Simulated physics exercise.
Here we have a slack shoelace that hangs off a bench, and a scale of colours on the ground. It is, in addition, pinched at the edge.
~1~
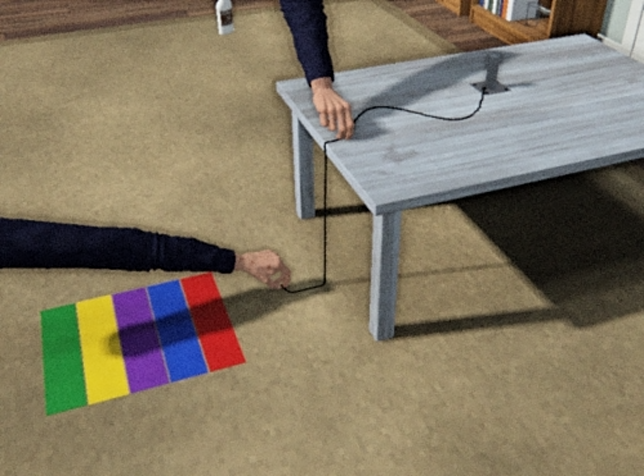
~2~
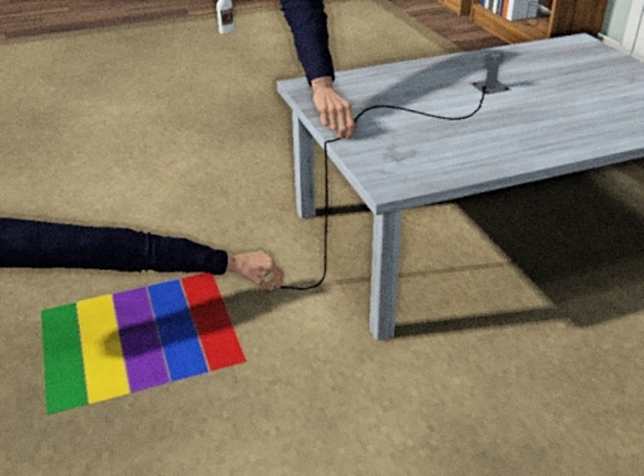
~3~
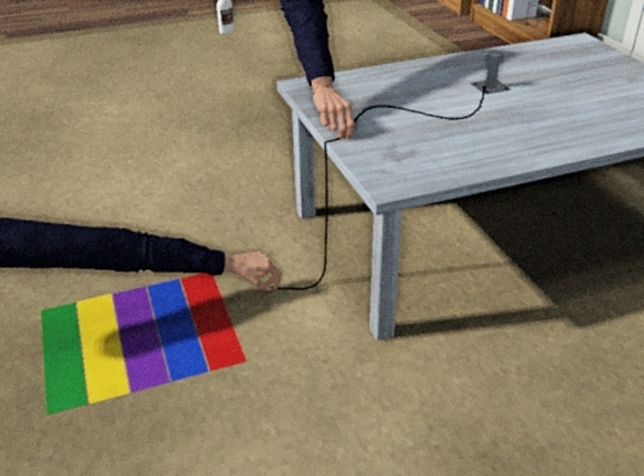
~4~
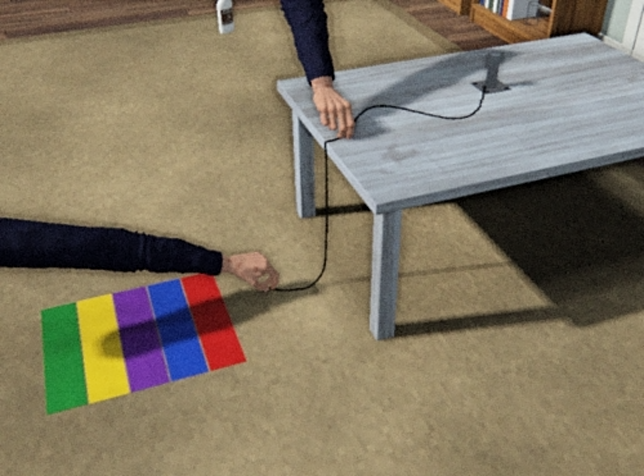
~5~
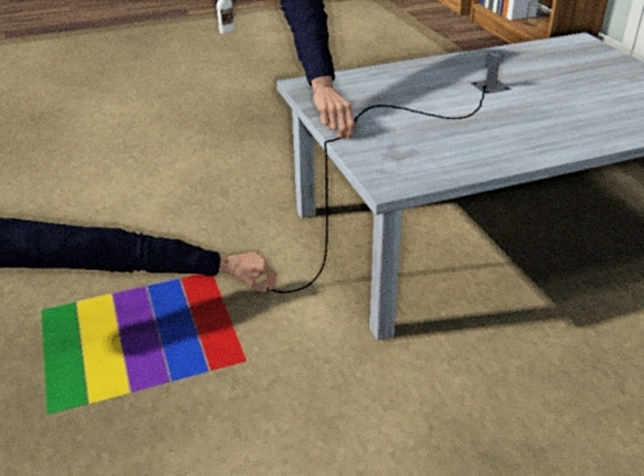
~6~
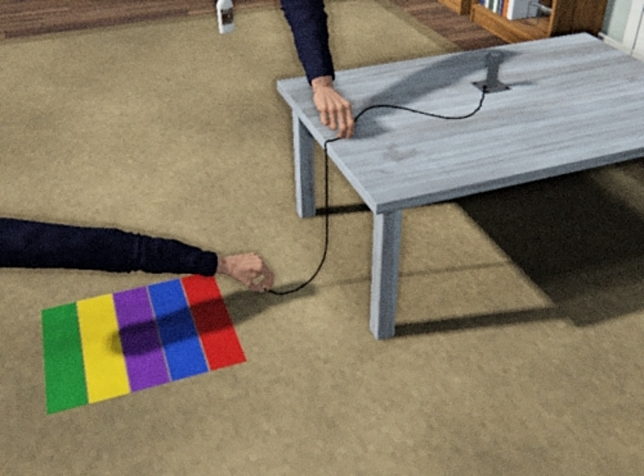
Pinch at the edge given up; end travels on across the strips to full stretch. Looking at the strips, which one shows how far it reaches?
The yellow strip shows it.
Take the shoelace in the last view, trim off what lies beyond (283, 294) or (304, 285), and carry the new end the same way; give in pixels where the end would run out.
Pixel positions, in order: (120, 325), (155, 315).
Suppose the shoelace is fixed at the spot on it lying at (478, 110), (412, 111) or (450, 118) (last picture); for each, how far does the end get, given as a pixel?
Roughly (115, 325), (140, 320) and (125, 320).
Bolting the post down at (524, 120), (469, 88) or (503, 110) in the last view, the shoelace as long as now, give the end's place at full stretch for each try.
Per try, approx.: (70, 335); (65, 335); (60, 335).
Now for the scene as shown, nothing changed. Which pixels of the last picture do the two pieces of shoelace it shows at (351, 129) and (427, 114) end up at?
Final spots: (295, 159), then (392, 115).
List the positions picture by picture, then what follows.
End (282, 285); red (222, 349); blue (184, 359); purple (146, 369); yellow (106, 379); green (65, 390), in the first frame.
End (274, 286); shoelace through (481, 101) (435, 117) (366, 111) (332, 141) (327, 206) (325, 269), in the second frame.
End (272, 287), in the third frame.
End (269, 287); shoelace through (481, 101) (435, 116) (366, 110) (332, 141) (327, 206) (324, 269), in the fourth frame.
End (267, 288), in the fifth frame.
End (265, 288); shoelace through (481, 101) (436, 116) (366, 110) (332, 141) (327, 206) (319, 269), in the sixth frame.
Soon after, end near (170, 311); over blue.
Then, end near (122, 323); over purple.
At full stretch, end near (91, 330); over yellow. The yellow one.
